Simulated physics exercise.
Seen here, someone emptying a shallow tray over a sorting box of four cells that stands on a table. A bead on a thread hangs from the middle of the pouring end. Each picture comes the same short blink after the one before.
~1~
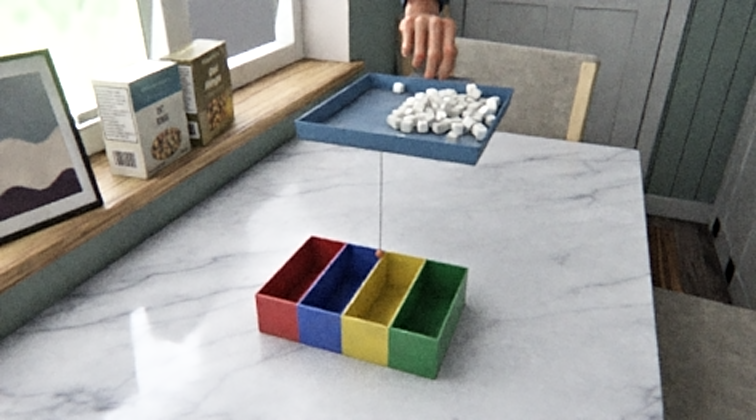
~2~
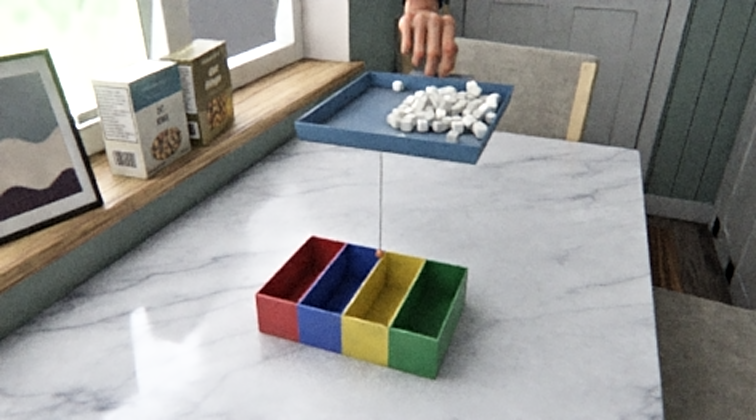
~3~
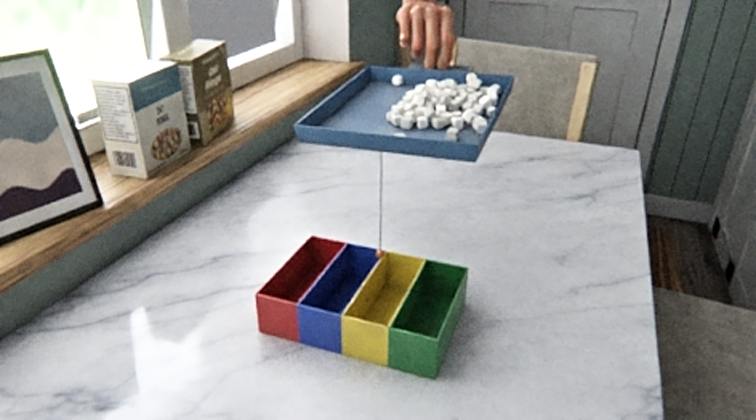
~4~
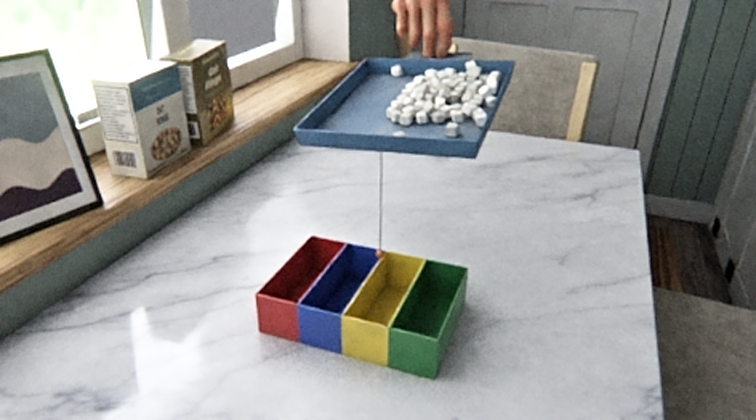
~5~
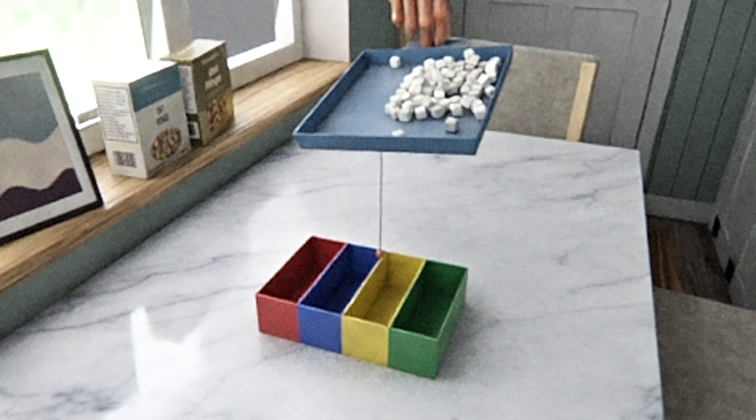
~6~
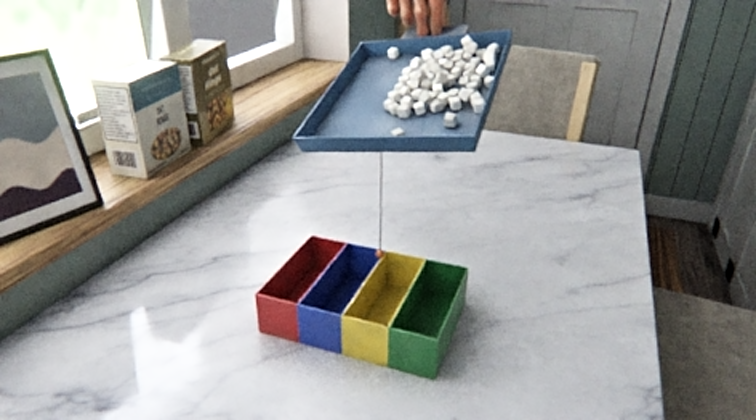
At first, a hand holds a shallow blue tray of white cubes level above a box with red, blue, yellow and green cells, a bead hanging on a thread beneath. Then the hand gradually raises the far side, and the tray tilts toward the viewer, its near left corner dipping lowest.
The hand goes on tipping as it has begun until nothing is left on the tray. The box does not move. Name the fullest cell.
Fullest: The red cell.
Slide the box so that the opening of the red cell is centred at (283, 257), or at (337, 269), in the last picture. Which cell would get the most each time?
At the first place the cell in blue, at the second that red cell.
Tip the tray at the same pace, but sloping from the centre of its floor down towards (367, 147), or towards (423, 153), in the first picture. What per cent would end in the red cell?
In turn 20 and 0 in a hundred.
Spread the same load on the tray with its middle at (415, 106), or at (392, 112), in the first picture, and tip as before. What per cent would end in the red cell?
About 50 and 40 per cent.
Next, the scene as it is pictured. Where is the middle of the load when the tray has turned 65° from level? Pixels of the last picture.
Close to (345, 130).
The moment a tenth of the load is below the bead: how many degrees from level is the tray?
Roughly 70°.
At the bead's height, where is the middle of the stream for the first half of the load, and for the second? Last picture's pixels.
Around (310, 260) and then (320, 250).
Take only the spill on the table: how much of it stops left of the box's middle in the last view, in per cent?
Roughly 90 in a hundred.
Soon, tray tipped steeply; most on the tray; a stray few in the red cell; a small part falling or outside the box.
A while on, tray tipped past a quarter turn; about two thirds on the tray; a small part in the red cell; a small part in the blue cell; a stray few in the yellow cell; a small part falling or outside the box.
Towards the end, tray tipped past a quarter turn; about half in the red cell; about a quarter in the blue cell; a stray few in the yellow cell; about a quarter falling or outside the box.
Finally, tray tipped past a quarter turn; about half in the red cell; about a quarter in the blue cell; a stray few in the yellow cell; none in the green cell; about a quarter outside the box.
